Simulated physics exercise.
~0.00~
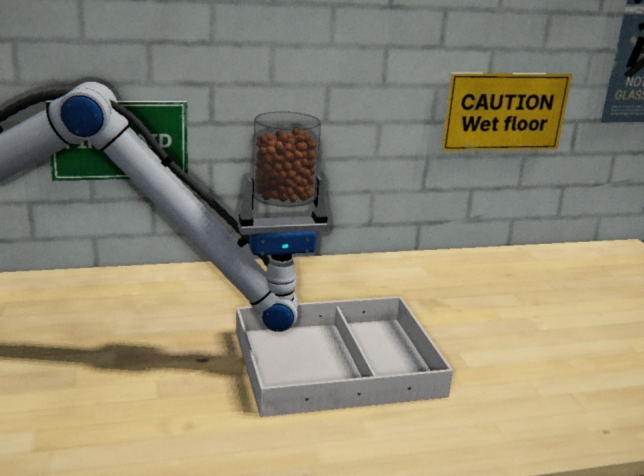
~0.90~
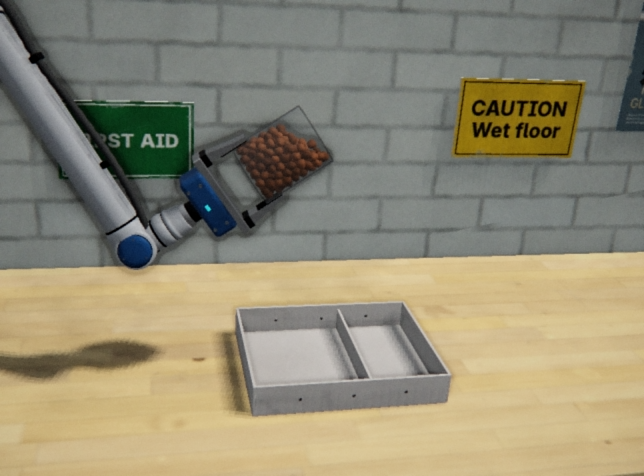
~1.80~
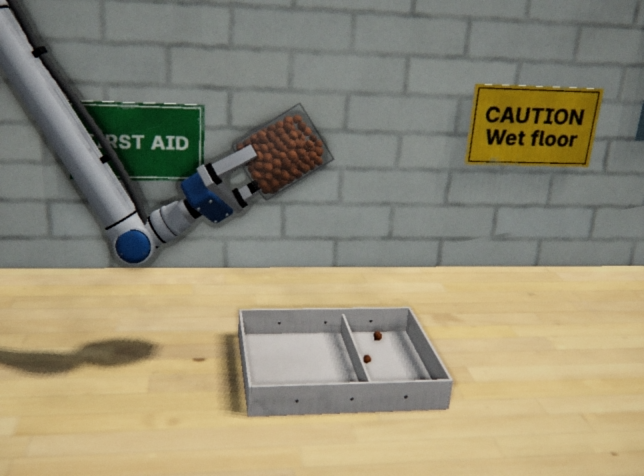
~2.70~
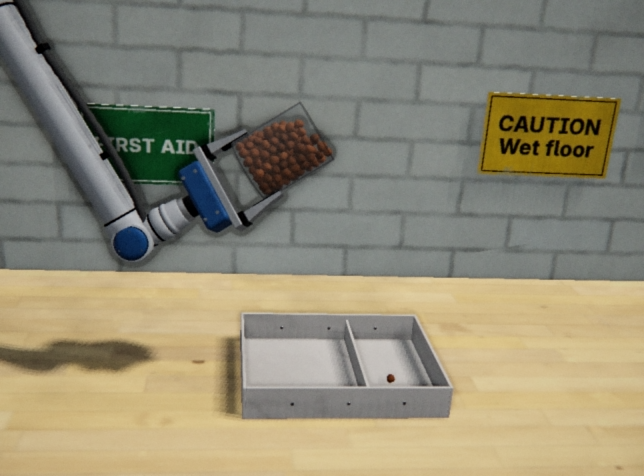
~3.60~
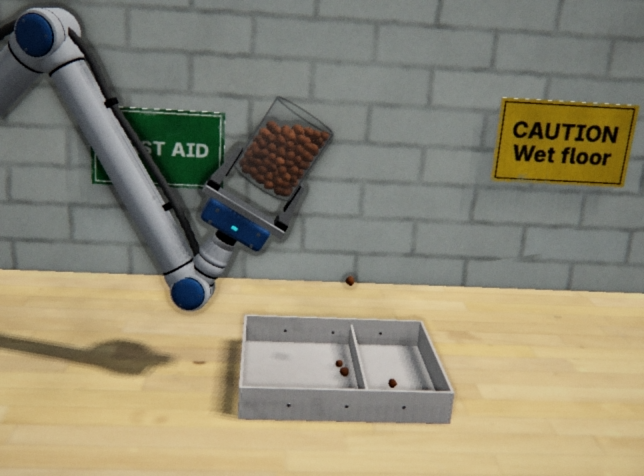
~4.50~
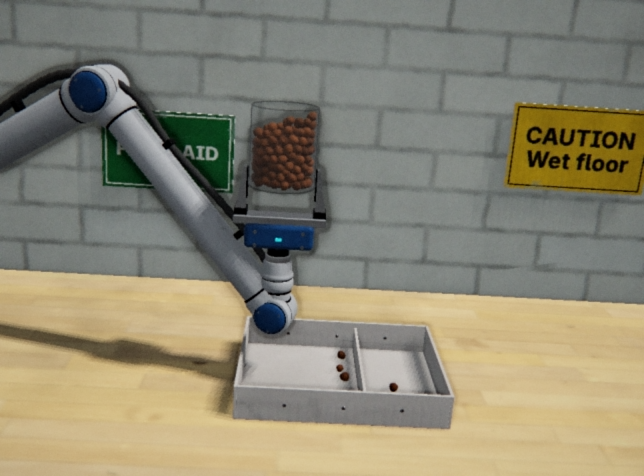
A grey robot arm with blue joints holds a clear beaker of reddish-brown hazelnuts upright above a pale wooden table, seen from the front and slightly above. Below it sits a grey tray split by a cross wall, with a green first aid sign and a yellow wet floor sign on the grey block wall behind. The arm swings up and left, tipping the beaker to the right. As the gripper twists it around, a couple of nuts land in the right part. The beaker then tilts back upright, and a few more drop into the left part. It ends upright and still nearly full, with only a few nuts in the tray.
